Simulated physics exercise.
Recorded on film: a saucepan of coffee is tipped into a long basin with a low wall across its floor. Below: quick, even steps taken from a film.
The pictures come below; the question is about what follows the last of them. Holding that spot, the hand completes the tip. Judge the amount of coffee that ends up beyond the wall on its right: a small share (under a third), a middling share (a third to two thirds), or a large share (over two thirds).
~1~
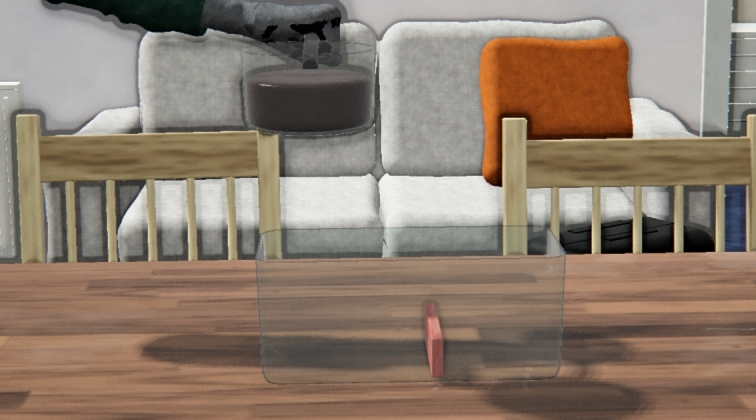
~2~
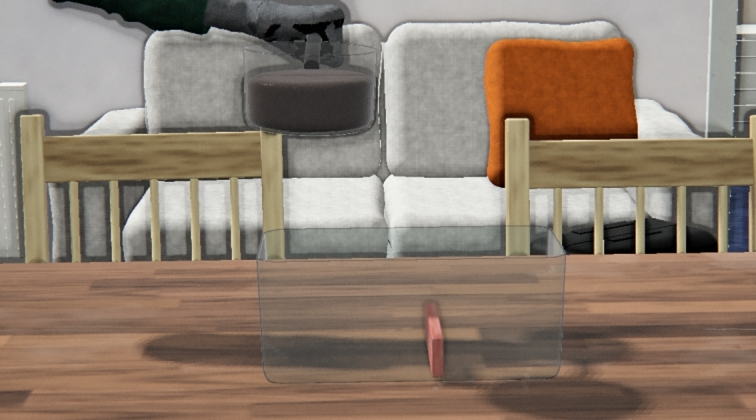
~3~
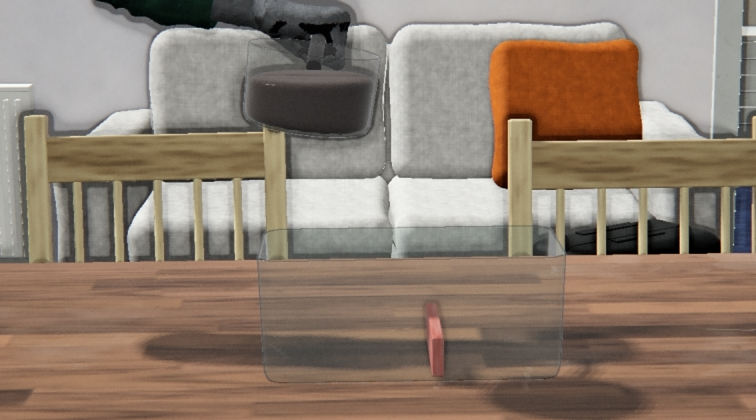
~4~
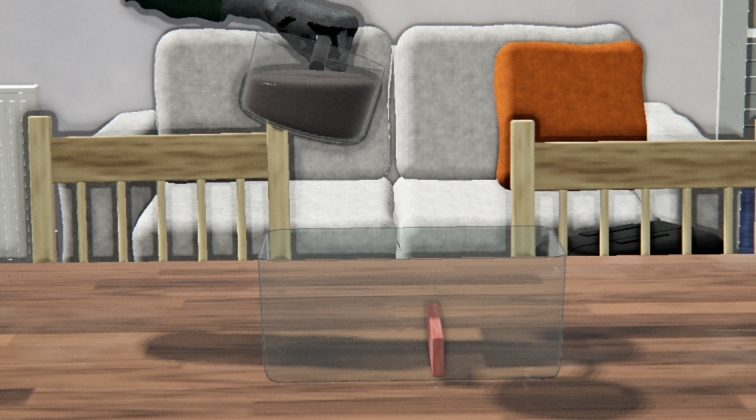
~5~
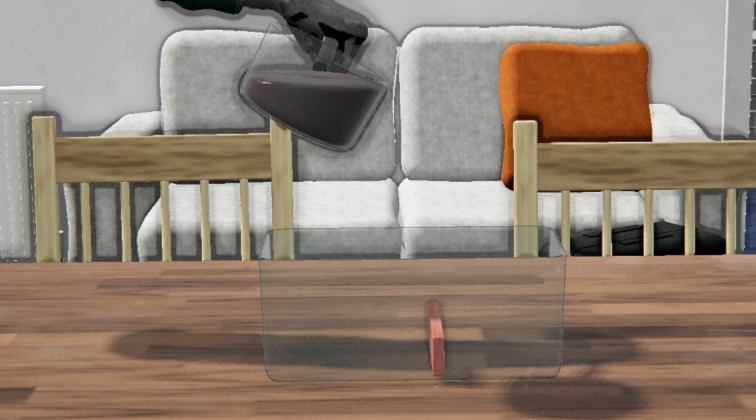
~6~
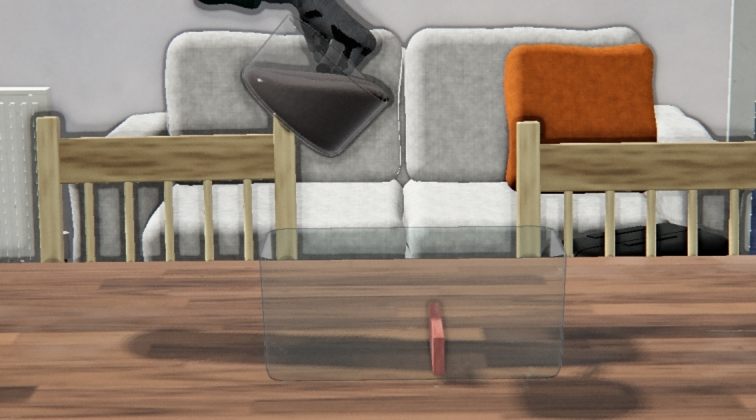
A small share.
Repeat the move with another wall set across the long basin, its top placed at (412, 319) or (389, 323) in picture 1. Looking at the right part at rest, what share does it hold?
That'd be about 50 percent for the first and about 80 percent for the other.
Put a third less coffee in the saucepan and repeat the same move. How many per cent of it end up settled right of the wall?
Roughly 10 %.
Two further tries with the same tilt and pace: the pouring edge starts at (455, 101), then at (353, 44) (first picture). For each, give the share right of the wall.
About 75 per cent, then about 10 per cent.
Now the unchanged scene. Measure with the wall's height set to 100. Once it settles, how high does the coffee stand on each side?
Left side: Approx. 50 %; right side: Approx. 20 %.
A moment on, the saucepan is tipped right over and 20 per cent is still to pour, 15 is left of the wall and 9 right of it.
Next, the saucepan is tipped right over and 3 per cent is still to pour, 64 is left of the wall and 26 right of it.
Then the saucepan is tipped right over and 0 per cent is still to pour, 69 is left of the wall and 24 right of it.
Later the saucepan is tipped right over and 0 per cent is still to pour, 71 is left of the wall and 25 right of it.
In the end 71 per cent lies left of the wall, 26 right of it and 4 outside.
